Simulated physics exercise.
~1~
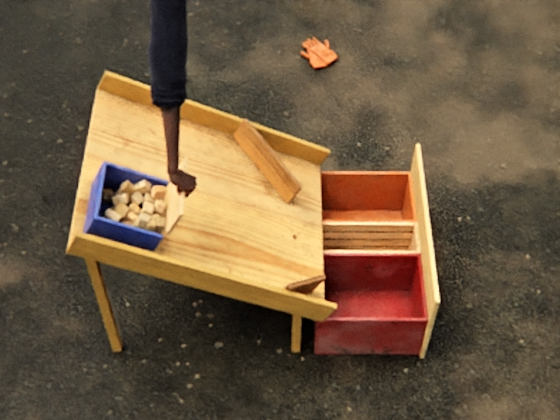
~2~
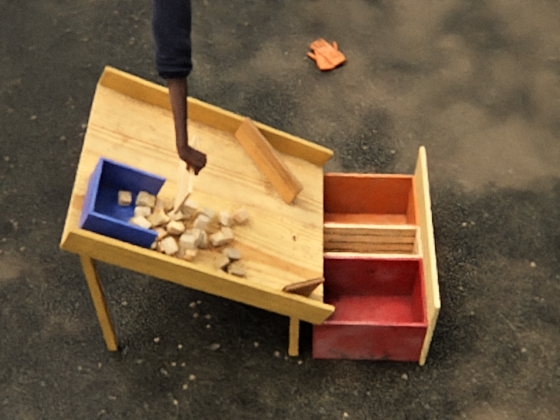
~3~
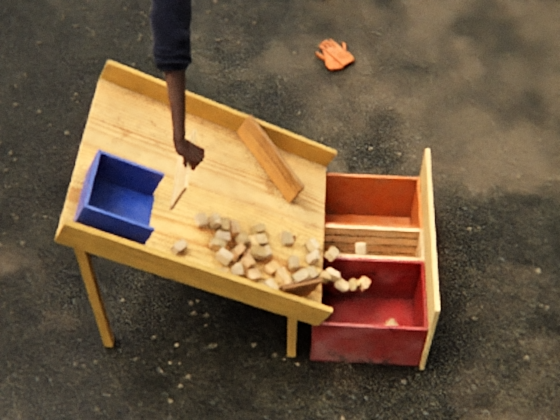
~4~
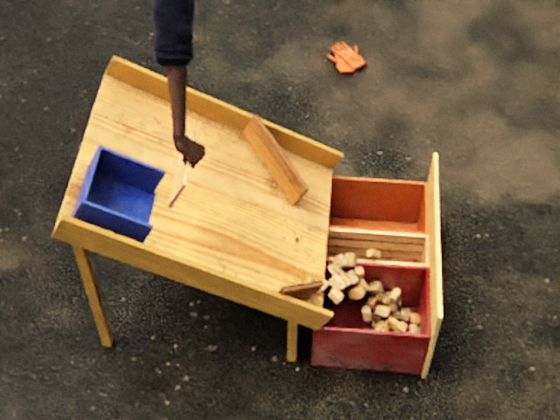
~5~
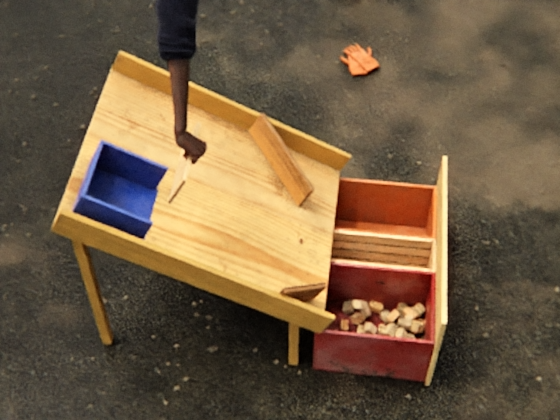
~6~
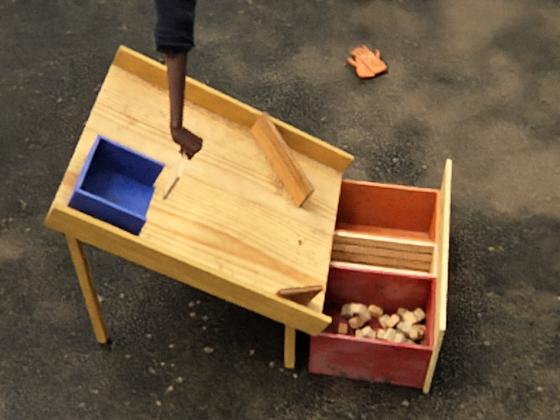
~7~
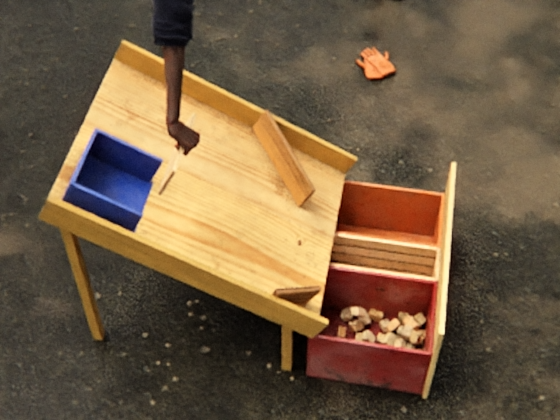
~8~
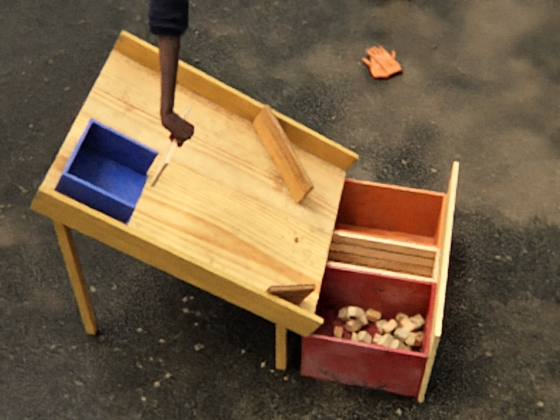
Small wooden blocks slide down a tilted table from a blue pen, mostly filling a red tub.
